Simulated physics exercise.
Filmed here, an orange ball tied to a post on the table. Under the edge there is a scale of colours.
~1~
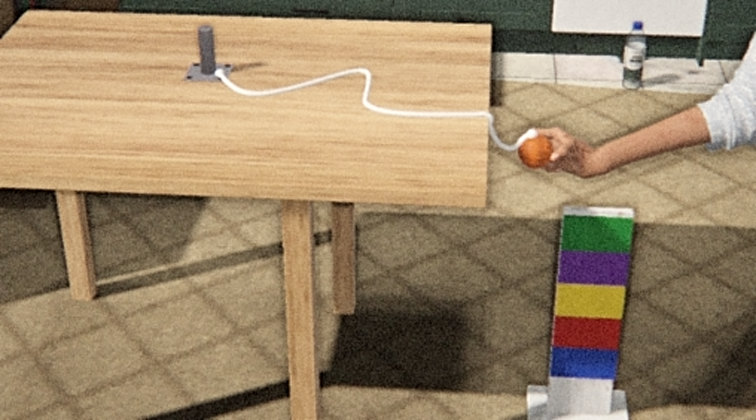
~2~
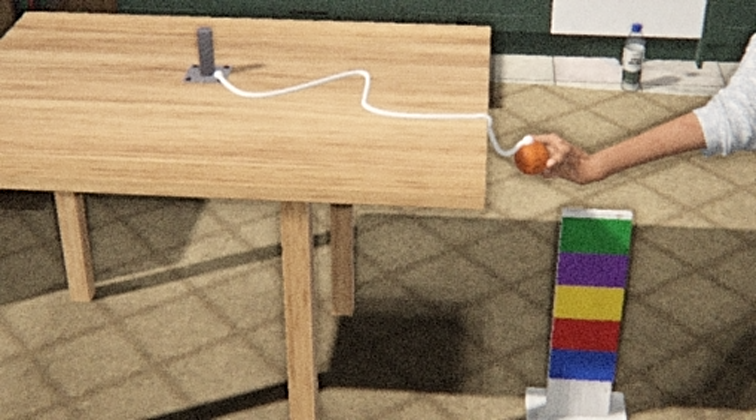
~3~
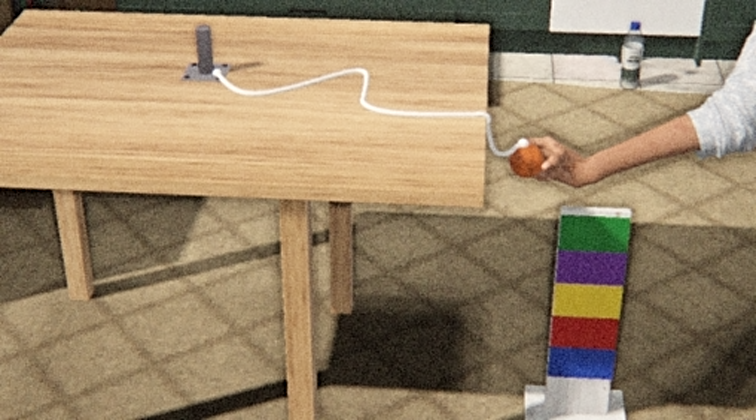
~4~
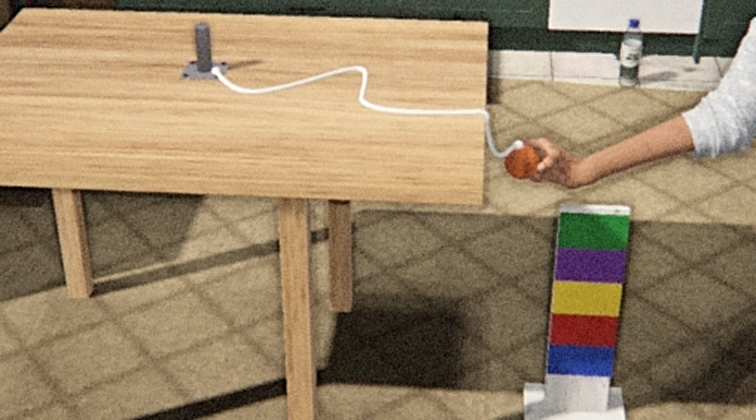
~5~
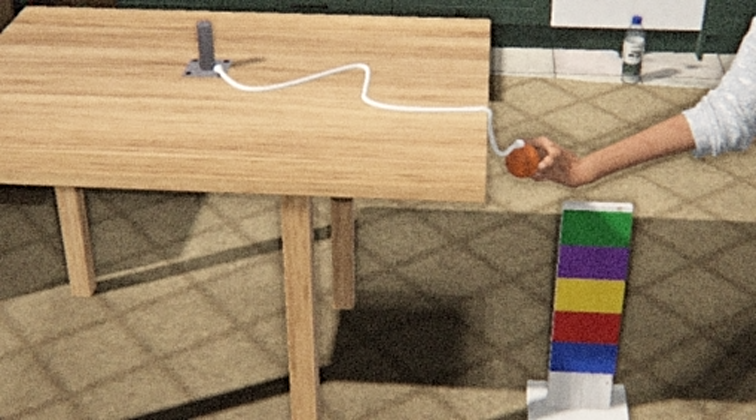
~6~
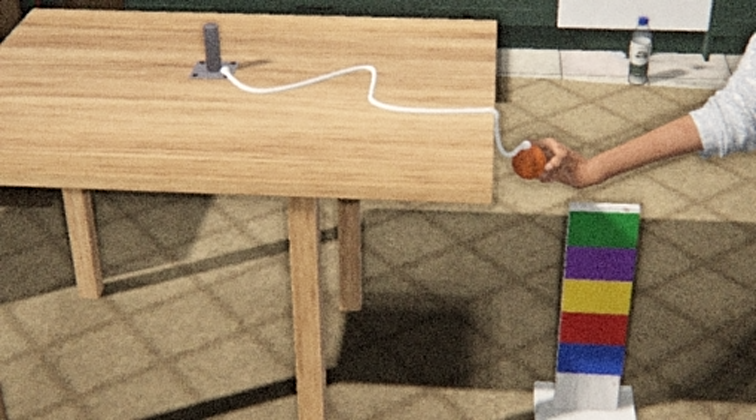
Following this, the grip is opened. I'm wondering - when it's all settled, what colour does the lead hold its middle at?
It's at yellow.
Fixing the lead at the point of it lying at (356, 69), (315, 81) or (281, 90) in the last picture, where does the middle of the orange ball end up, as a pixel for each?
Roughly (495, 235), (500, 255) and (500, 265).
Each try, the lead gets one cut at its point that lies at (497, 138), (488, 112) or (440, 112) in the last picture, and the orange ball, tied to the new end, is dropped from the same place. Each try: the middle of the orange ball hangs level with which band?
First try: Purple; second try: Green; third try: Higher than all five.
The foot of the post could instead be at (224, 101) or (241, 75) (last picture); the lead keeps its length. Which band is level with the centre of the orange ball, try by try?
Answer, in order: Red, red.
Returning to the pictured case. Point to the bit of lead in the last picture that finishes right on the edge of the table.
It's near (377, 104) in the last picture.
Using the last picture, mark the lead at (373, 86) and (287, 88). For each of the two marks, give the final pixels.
Near (455, 90) and (317, 78).
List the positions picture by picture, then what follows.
The first frame shows orange ball (536, 152); green (597, 235); purple (593, 269); yellow (590, 302); red (587, 334); blue (584, 364).
The second frame shows orange ball (532, 158); lead through (233, 89) (308, 86) (368, 81) (381, 113) (469, 117).
The third frame shows orange ball (527, 161).
The fourth frame shows orange ball (522, 162); lead through (230, 86) (305, 82) (366, 77) (378, 109) (467, 113).
The fifth frame shows orange ball (523, 161).
The sixth frame shows orange ball (529, 162); lead through (239, 85) (314, 81) (375, 76) (387, 108) (476, 111).
Soon after, ball near (462, 255); level with yellow.
Then, ball near (503, 281); level with yellow.
At rest, ball near (492, 277); level with yellow. Its centre hangs level with the yellow band.
